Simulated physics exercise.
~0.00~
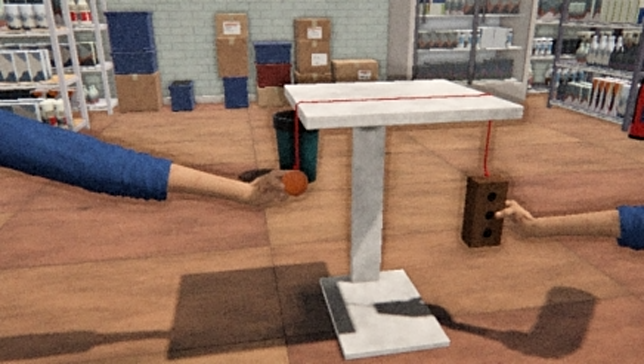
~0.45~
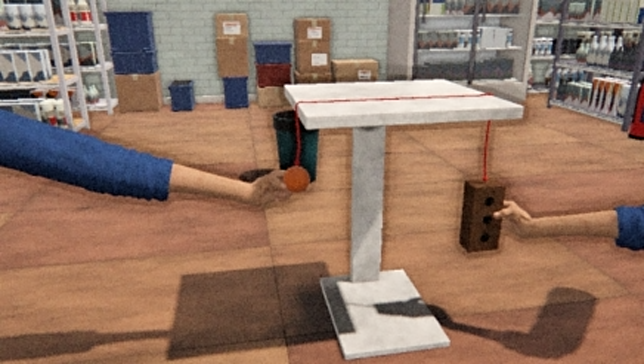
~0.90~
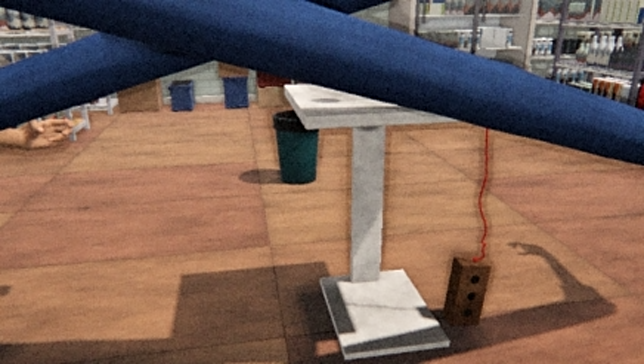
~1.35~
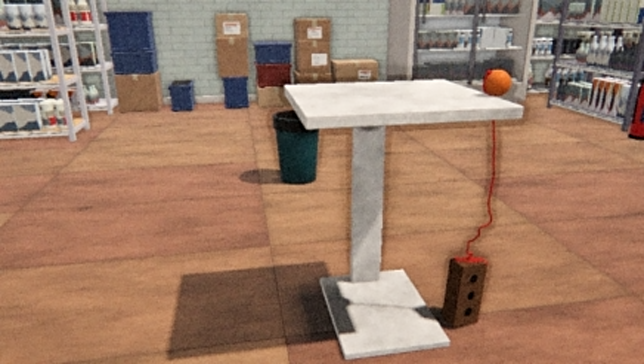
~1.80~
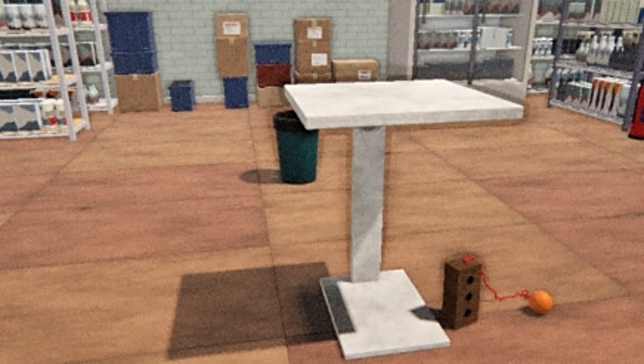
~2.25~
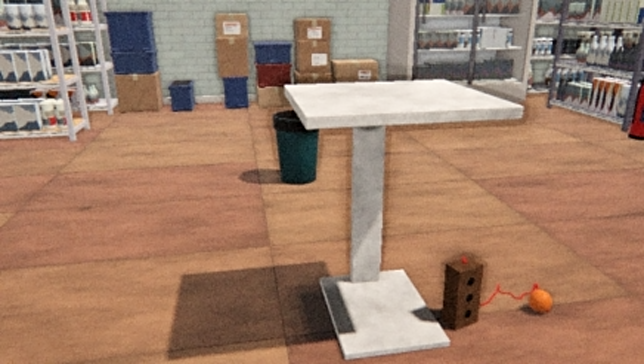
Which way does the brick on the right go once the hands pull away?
It moves down, ending on the floor beside the base of the stand.
An orange and a dark brown brick with holes hang from one red string laid across a white plant stand, seen from the front and slightly above in a storeroom with shelves, boxes and a green bin. A blue-sleeved hand is at the orange on the left, and another is at the brick on the right. The arms sweep away across the view as the brick drops to the floor. The orange is drawn up to the right edge of the top, then falls over that side. Both end at rest on the floor at right, still joined by the string.
